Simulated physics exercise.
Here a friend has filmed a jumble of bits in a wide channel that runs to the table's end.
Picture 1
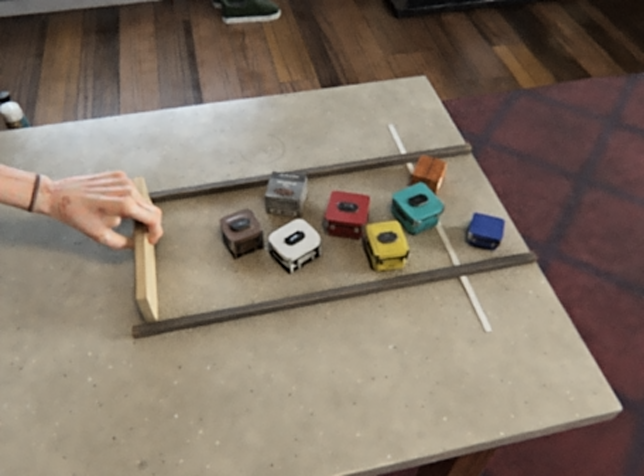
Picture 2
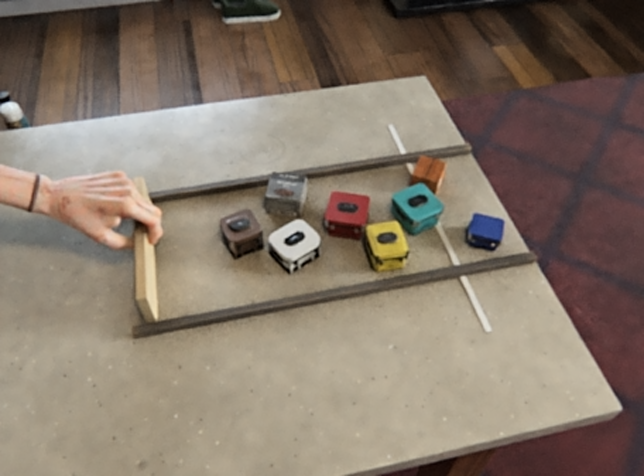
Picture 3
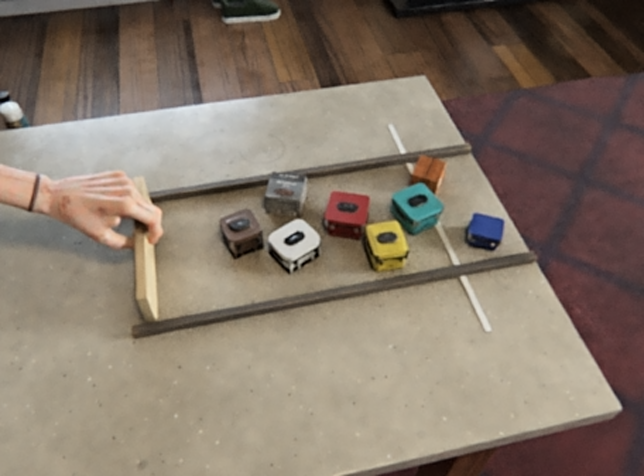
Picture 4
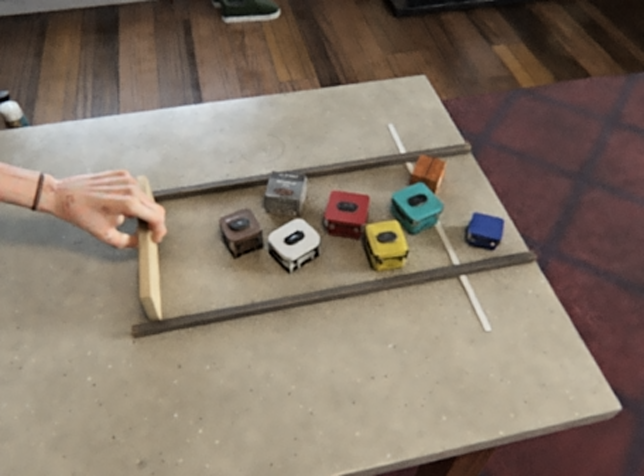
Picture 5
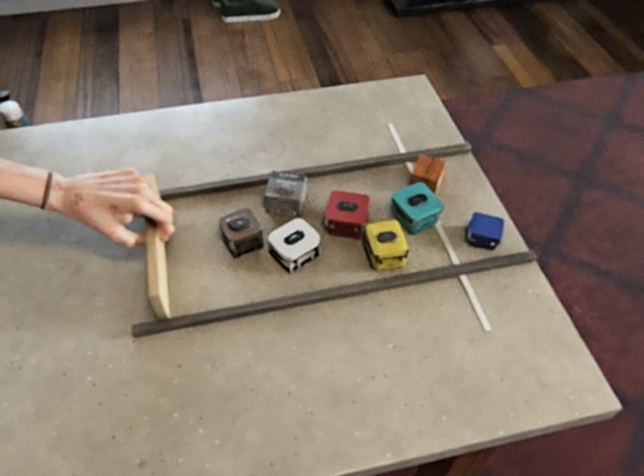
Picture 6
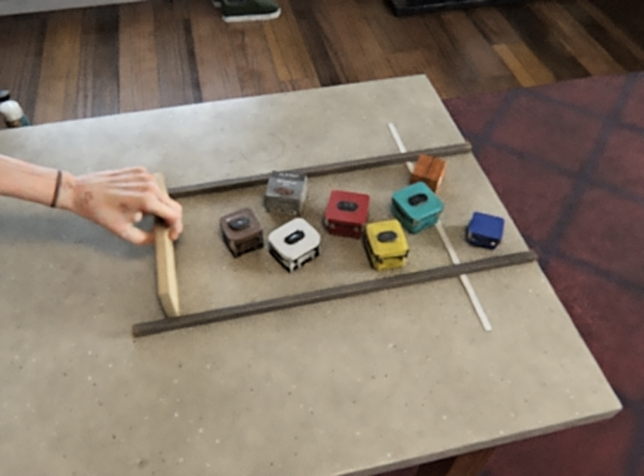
The clip shows a hand holding a wooden board upright between two dark rails on a table, at first nearly still, then sliding it slightly right toward several small coloured cases and an orange box, which stay in place.
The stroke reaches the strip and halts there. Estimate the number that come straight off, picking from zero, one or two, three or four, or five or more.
My estimate is one or two.
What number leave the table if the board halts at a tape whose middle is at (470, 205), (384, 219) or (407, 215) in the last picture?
In order, the counts are 5, 0 and 0.
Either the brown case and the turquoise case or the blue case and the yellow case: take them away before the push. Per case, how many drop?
You'd get 1 in the first case and 1 in the second one.
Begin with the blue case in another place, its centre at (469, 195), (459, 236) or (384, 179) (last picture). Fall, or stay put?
Slips off; Slips off; Keeps its place.
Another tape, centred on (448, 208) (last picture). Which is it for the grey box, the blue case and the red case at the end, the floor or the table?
Note: Grey box remains; blue case drops down; red case remains.
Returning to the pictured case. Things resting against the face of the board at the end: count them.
That makes 3.
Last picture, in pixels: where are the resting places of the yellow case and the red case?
Roughly (503, 226) for the first and roughly (479, 192) for the second.
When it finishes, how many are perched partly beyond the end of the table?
The total would be 0.
Soon after, none off yet; blue case at rest near (485, 231); orange box at rest near (428, 174); turquoise case at rest near (416, 208).
After that, none off yet; blue case at rest near (485, 231); orange box at rest near (428, 174); turquoise case displaced about its own width near (444, 204).
In the end, the number that fall off is one or two; gone, turquoise case and blue case.
